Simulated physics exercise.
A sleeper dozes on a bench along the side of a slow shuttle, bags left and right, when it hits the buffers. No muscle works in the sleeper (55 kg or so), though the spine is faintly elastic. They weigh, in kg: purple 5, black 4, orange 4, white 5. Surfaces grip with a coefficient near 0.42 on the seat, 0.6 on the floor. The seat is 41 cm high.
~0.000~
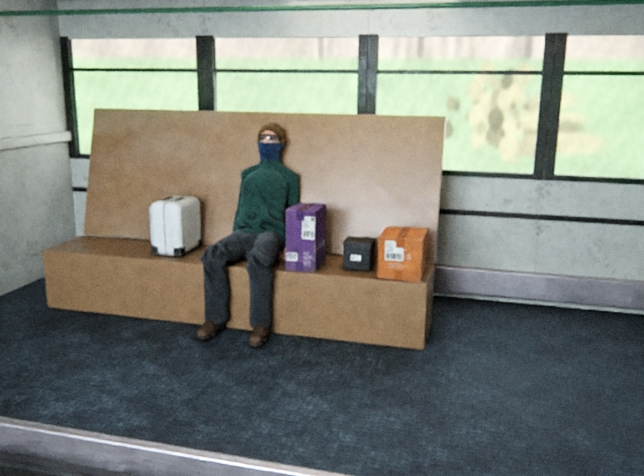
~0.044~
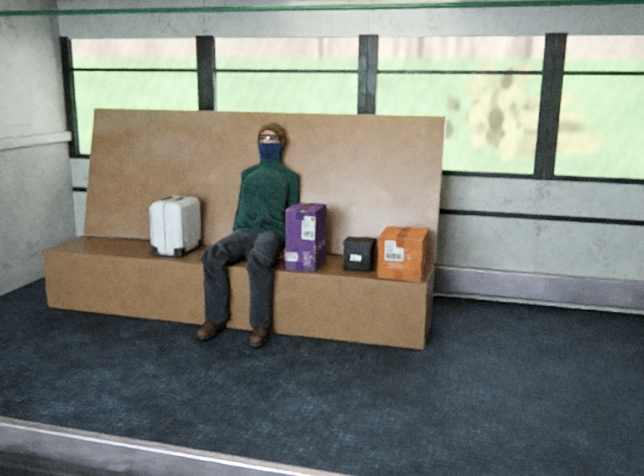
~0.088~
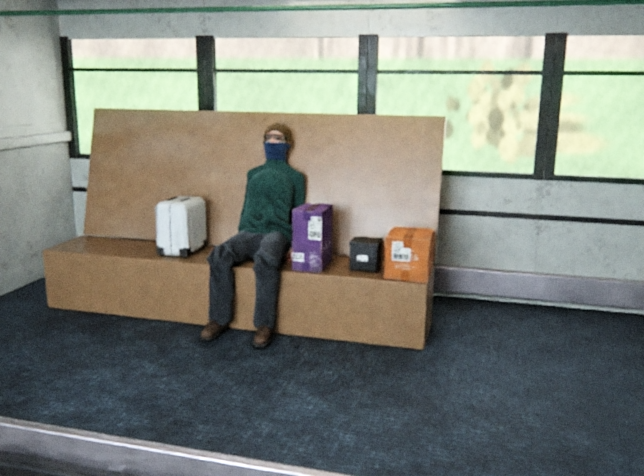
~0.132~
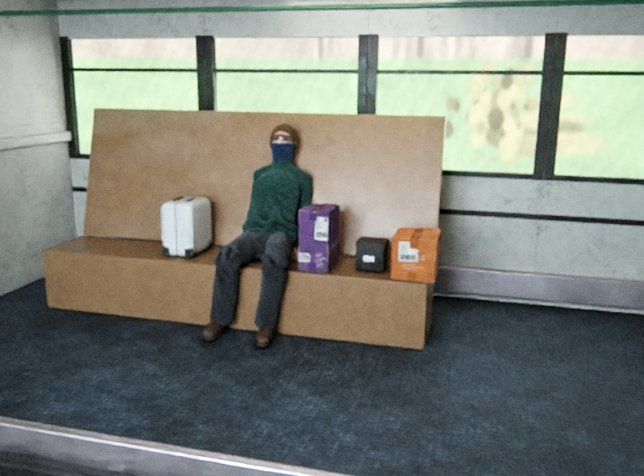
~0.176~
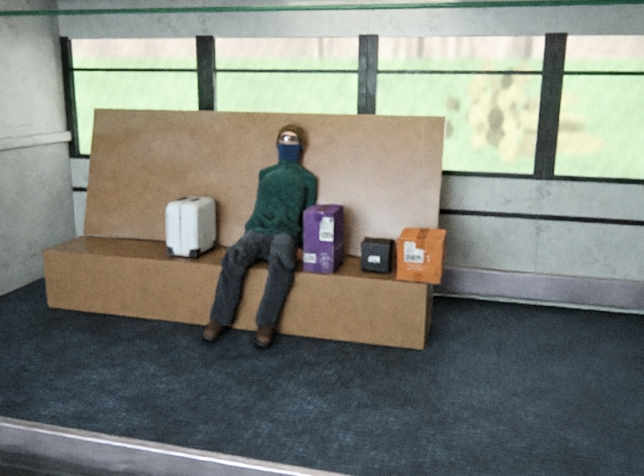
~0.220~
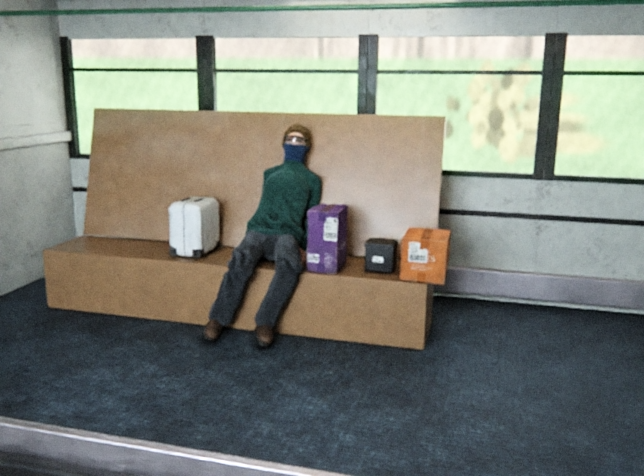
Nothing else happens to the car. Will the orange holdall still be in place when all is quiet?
The orange holdall slides off.
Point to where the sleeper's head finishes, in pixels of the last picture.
At about (385, 247).
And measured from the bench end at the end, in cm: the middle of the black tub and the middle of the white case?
Black tub 30 short, white case 160 short.
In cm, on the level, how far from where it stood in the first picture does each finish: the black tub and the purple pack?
Moved: Black tub 15, purple pack 25.
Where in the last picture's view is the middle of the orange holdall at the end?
At about (455, 322).
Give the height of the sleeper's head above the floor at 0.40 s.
Roughly 110 cm.
After 0.40 s the orange holdall is 2 cm past the bench end, tilted 20°, near (434, 255) in the last picture's view; the purple pack 62 cm short of the bench end, tilted 0°.
After 0.65 s the orange holdall is 13 cm past the bench end, tilted 70°, near (452, 272) in the last picture's view.
After 1.05 s the orange holdall is 16 cm past the bench end, tilted 90°, near (455, 322) in the last picture's view; the purple pack 59 cm short of the bench end, tilted 0°.
When all is still (2.5 s), purple pack stays on; black tub stays on; orange holdall drops off; white case stays on; sleeper's hips keep to the seat.
